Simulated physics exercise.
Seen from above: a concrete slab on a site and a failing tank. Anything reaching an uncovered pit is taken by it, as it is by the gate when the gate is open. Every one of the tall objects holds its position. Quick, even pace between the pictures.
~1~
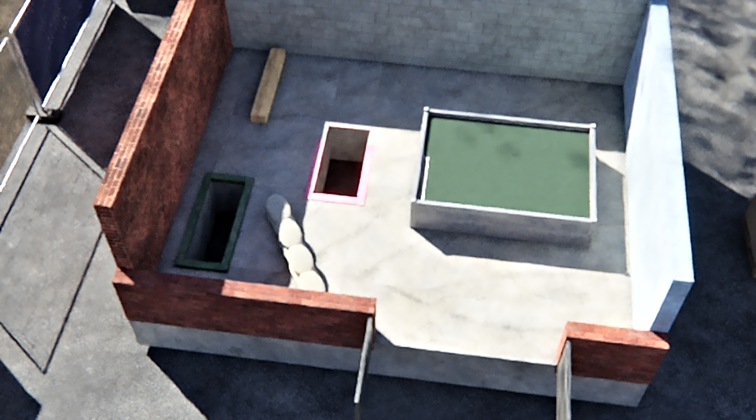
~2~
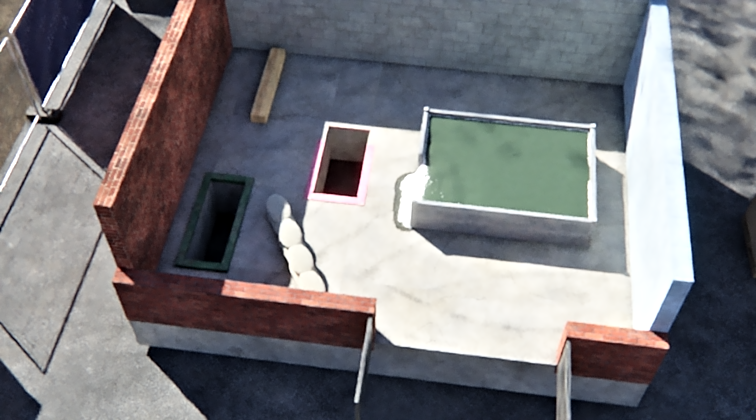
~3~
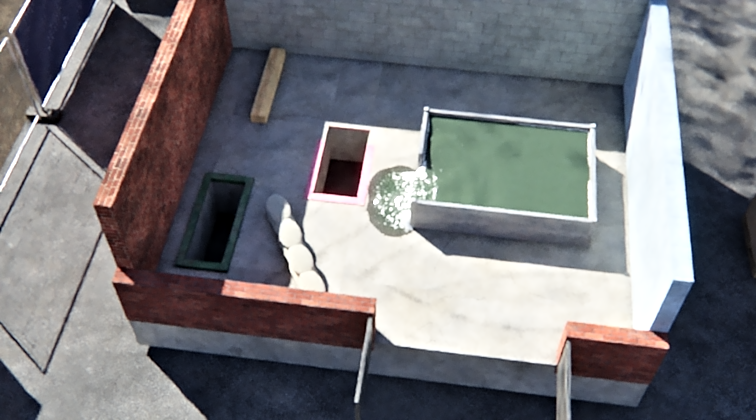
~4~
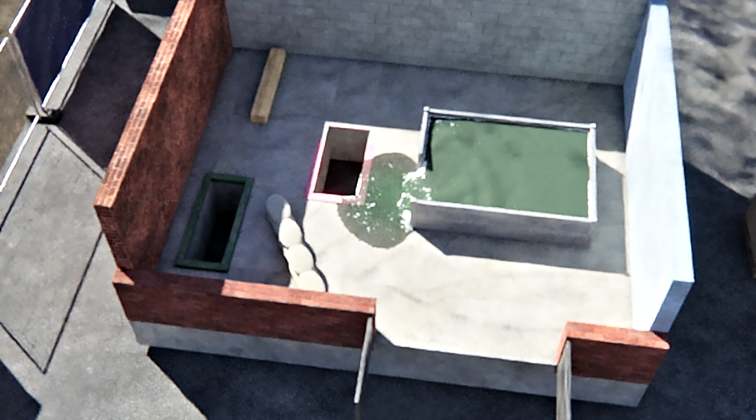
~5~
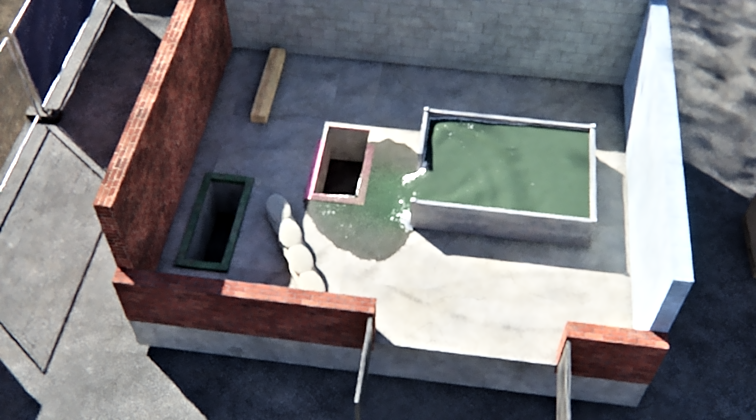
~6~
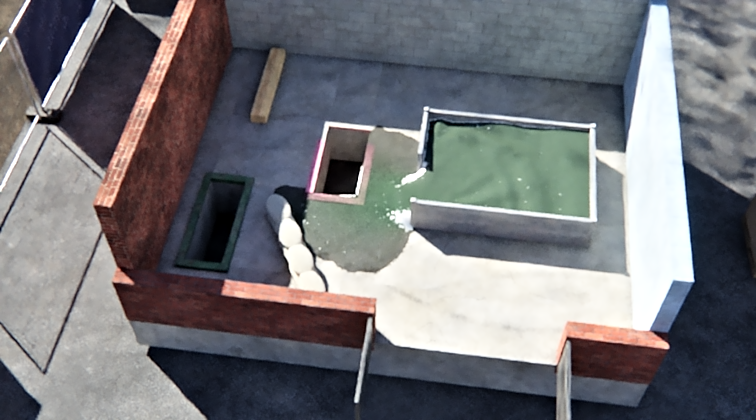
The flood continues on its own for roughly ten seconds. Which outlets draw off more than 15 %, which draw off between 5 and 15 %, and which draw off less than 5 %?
My prediction: The gate will likely win a middling part of five to fifteen per cent; the pink pit will likely win a major part beyond fifteen per cent; the green pit will likely win a minor part below five per cent.
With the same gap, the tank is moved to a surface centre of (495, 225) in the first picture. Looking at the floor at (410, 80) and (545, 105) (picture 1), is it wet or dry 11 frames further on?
Untouched, untouched.
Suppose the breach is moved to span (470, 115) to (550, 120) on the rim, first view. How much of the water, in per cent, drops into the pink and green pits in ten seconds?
Lab note - share by pit: Pink 10 %, green 4 %.
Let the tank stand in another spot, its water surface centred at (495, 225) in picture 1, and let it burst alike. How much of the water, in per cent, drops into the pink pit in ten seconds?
Share in the pink pit - 25 in a hundred.
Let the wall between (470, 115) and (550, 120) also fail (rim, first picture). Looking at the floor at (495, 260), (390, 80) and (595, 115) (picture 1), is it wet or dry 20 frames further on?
Going point by point: Left unwetted, waterlogged, waterlogged.
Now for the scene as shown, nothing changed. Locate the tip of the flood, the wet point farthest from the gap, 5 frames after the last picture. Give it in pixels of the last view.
My pick would be pixel (238, 170).
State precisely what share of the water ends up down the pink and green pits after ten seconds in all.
I reckon close to 38 % and close to 2 % respectively.
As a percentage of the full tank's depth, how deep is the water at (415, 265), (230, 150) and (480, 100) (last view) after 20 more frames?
About 0, 4 and 0 per cent.
A moment on, water covers 10 % of the floor; the gate 0 %, the pink pit 7 %, the green pit 0 %.
Next, water covers 20 % of the floor; the gate 0 %, the pink pit 13 %, the green pit 0 %.
Then, water covers 40 % of the floor; the gate 1 %, the pink pit 20 %, the green pit 1 %.
Later, water covers 55 % of the floor; the gate 4 %, the pink pit 29 %, the green pit 1 %.
In the end, water covers 70 % of the floor; the gate 8 %, the pink pit 37 %, the green pit 1 %.
